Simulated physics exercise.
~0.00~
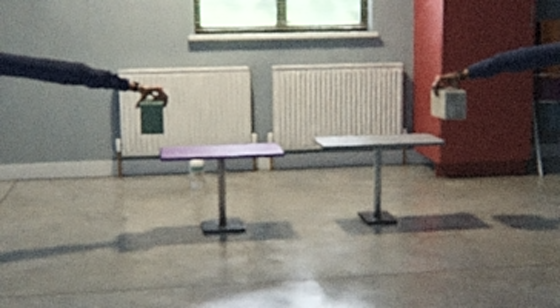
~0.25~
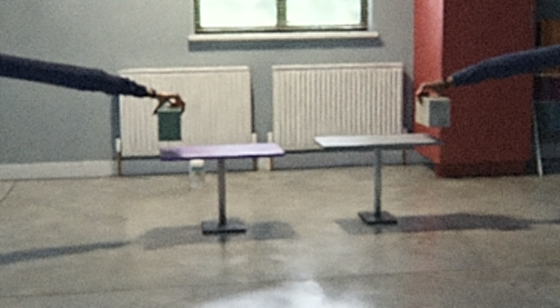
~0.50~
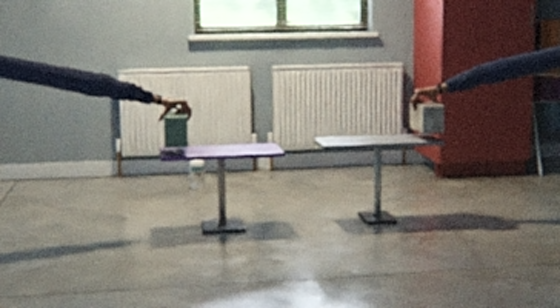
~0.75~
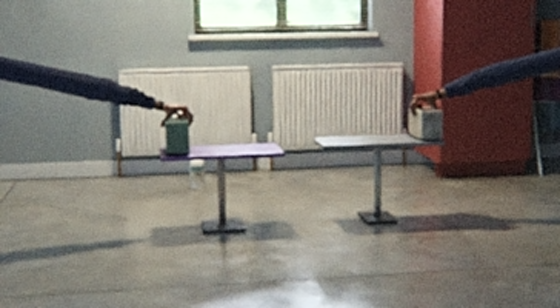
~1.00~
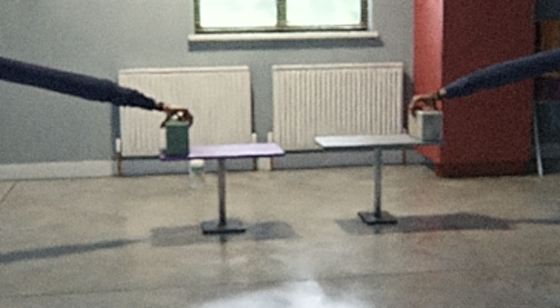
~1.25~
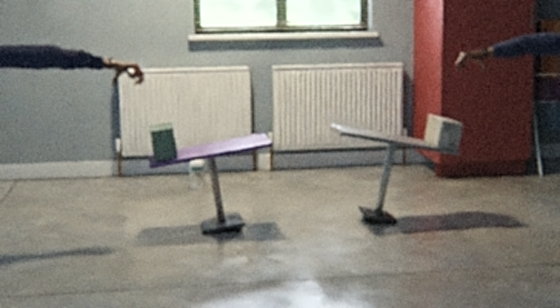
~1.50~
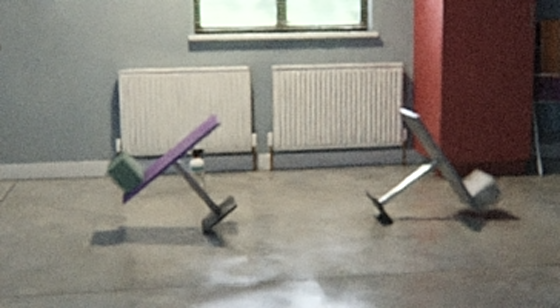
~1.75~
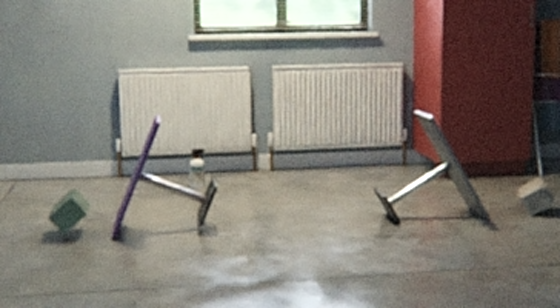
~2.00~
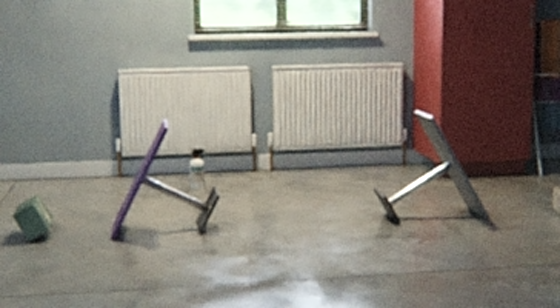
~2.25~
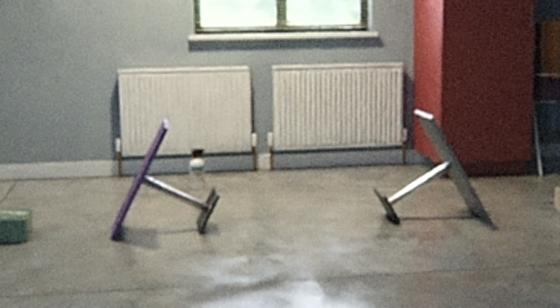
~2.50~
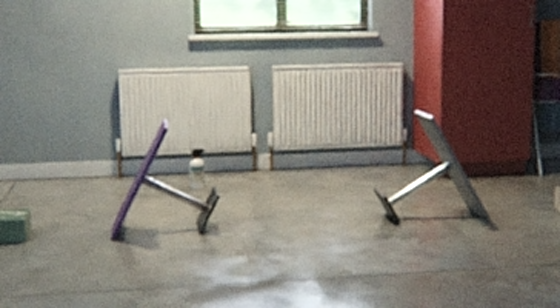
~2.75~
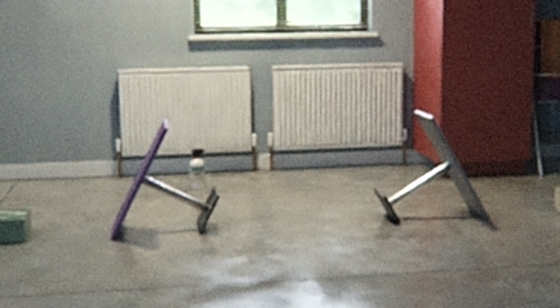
At first, two narrow-footed stands, one with a purple top and one with a grey top, stand upright while an arm from each side holds a block above its outer edge. The hands lower the green block onto the left end of the purple stand and the pale block onto the right end of the grey one. Then the hands let go and draw back, and both stands lean outward. They topple over, and the blocks tumble away to either side. Finally, both stands lie tipped over, resting still, with the blocks at the far edges of the view.
